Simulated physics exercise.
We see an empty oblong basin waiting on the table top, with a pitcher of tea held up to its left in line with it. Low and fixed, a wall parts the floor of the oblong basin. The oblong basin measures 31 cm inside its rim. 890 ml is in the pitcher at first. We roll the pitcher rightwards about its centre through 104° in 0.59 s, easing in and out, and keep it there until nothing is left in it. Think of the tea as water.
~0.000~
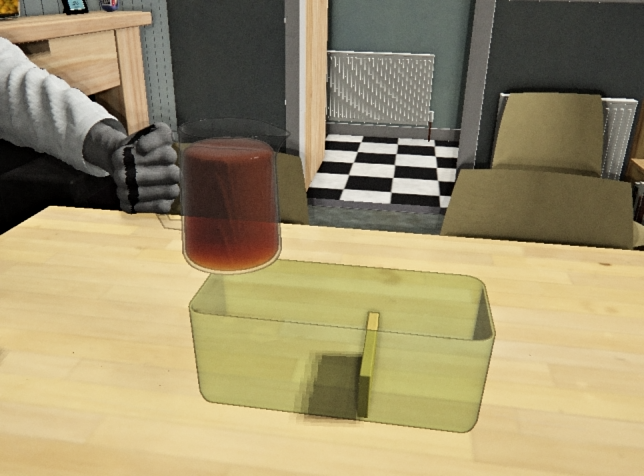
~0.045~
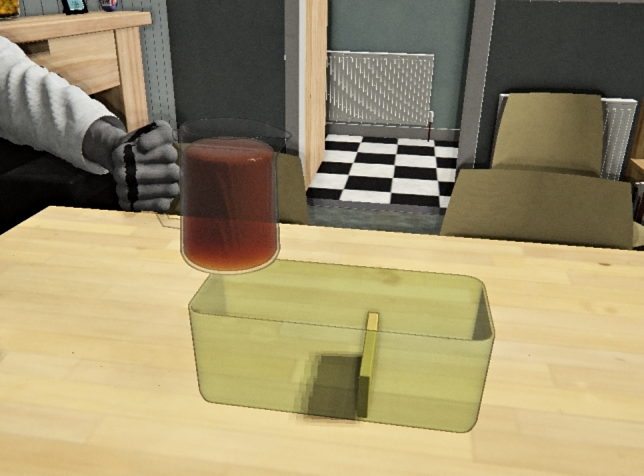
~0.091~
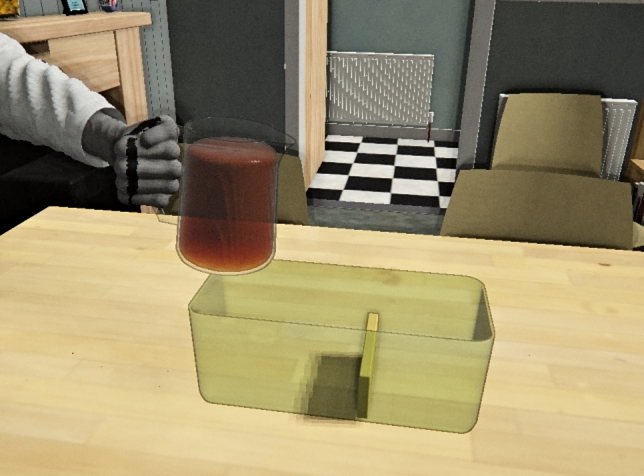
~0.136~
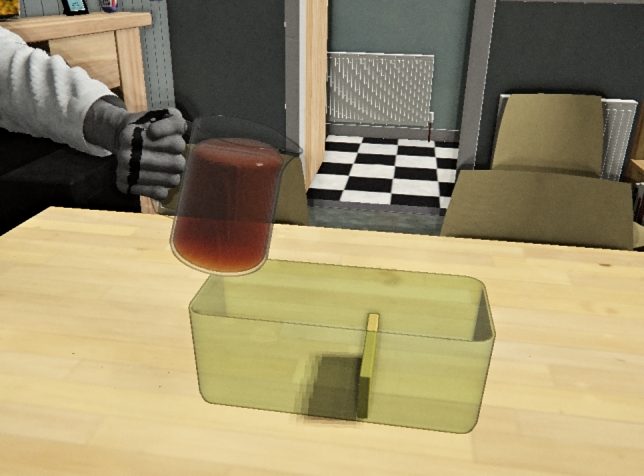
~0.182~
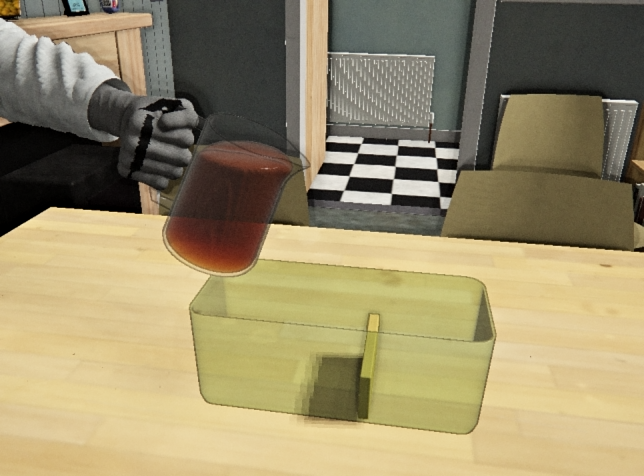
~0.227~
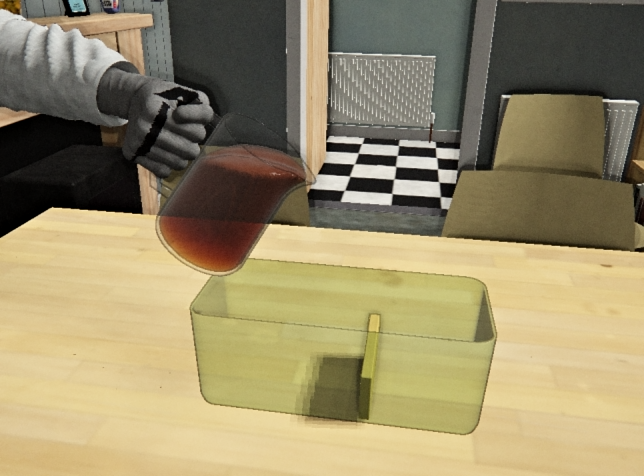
A gloved hand tilts a pitcher of tea rightwards above an empty oblong basin.
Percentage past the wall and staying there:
13 percent.
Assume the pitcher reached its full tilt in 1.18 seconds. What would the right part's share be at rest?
Then it comes to around 25 per cent.
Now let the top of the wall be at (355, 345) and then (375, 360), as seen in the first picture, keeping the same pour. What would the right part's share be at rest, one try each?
Try 1: 45 %; try 2: 25 %.
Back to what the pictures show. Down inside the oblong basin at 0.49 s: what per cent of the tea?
Near 14 in a hundred.
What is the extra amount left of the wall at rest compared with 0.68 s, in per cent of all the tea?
That amounts to roughly 34 per cent of the whole.
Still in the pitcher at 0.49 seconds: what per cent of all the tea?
Roughly 70 per cent.
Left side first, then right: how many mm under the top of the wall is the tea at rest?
Measured: Left around 24 mm, right around 48 mm.
By 0.49 s the tilt is 96° and 70 per cent is still to pour, 10 is left of the wall and 4 right of it.
By 0.68 s the tilt is 104° and 29 per cent is still to pour, 50 is left of the wall and 7 right of it.
By 0.87 s the tilt is 104° and 10 per cent is still to pour, 71 is left of the wall and 13 right of it.
By 1.09 s the tilt is 104° and 2 per cent is still to pour, 81 is left of the wall and 13 right of it.
At rest 84 per cent lies left of the wall, 13 right of it and 2 outside.
